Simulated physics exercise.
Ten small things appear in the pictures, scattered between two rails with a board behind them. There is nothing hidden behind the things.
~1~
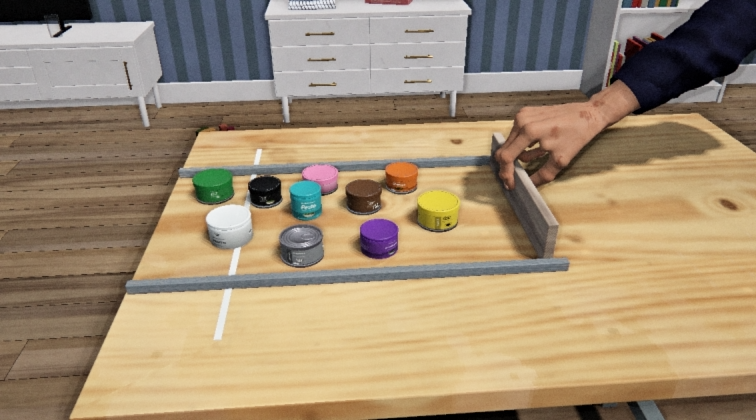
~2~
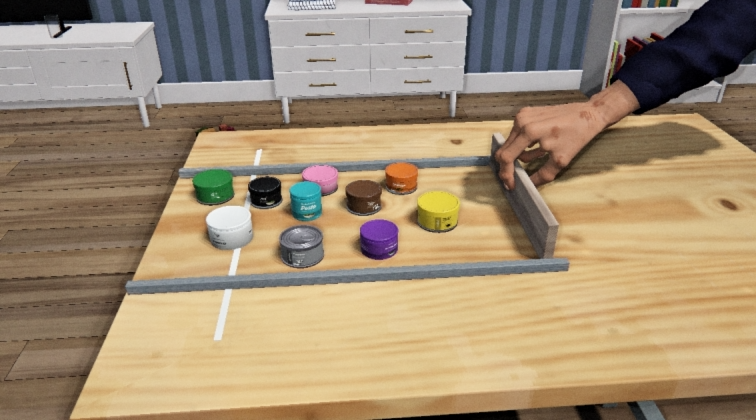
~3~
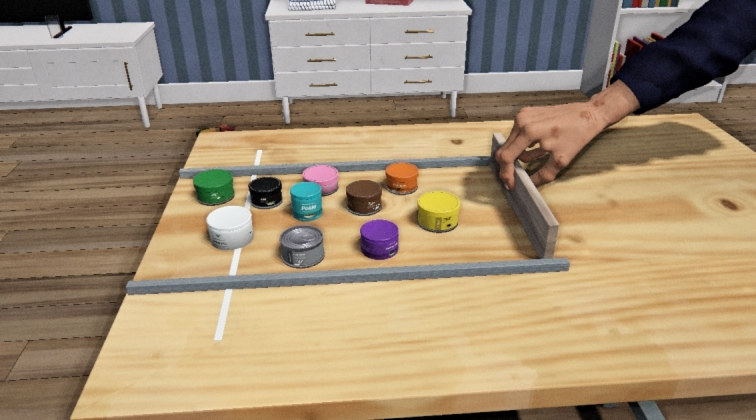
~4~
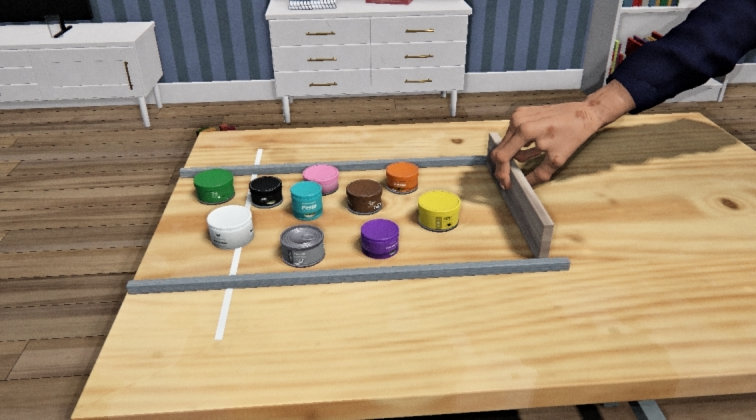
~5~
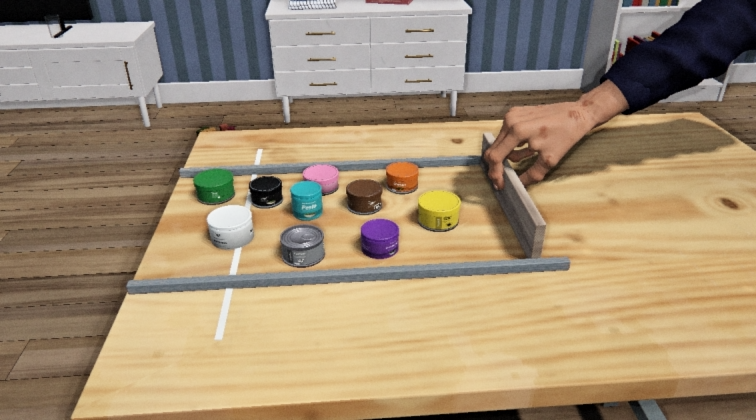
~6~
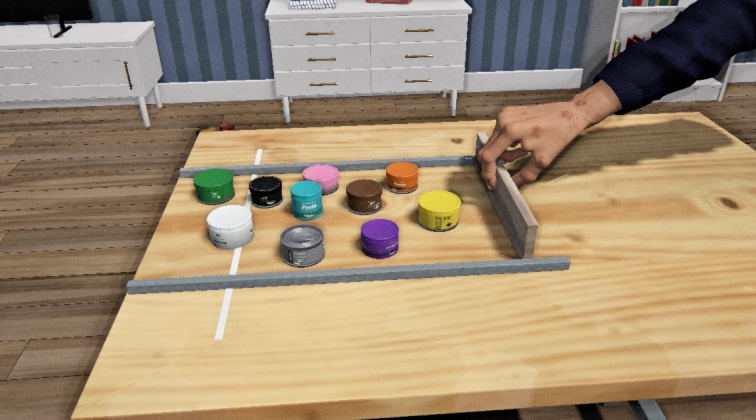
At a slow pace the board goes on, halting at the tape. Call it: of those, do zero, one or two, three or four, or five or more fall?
Zero fall.
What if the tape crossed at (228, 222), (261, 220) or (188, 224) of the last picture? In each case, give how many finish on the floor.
In order: 1, 0 and 6.
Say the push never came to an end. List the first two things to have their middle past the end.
Order, earliest first: Green pot, white tub.
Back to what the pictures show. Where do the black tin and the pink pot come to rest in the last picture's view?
The black tin stops around (202, 196); the pink pot around (211, 178).
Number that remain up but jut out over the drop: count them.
Overhanging ones - 1.
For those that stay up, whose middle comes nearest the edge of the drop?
Nearest once everything settles: Green pot.
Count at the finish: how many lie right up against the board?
It ends up touching 4.
Soon after, none off yet; green pot at rest near (215, 187); white tub at rest near (231, 227); black tin at rest near (266, 192).
Then, none off yet; green pot at rest near (215, 187); white tub moving near (224, 228); black tin moved a little near (247, 192).
At rest, the number that fall off is zero.
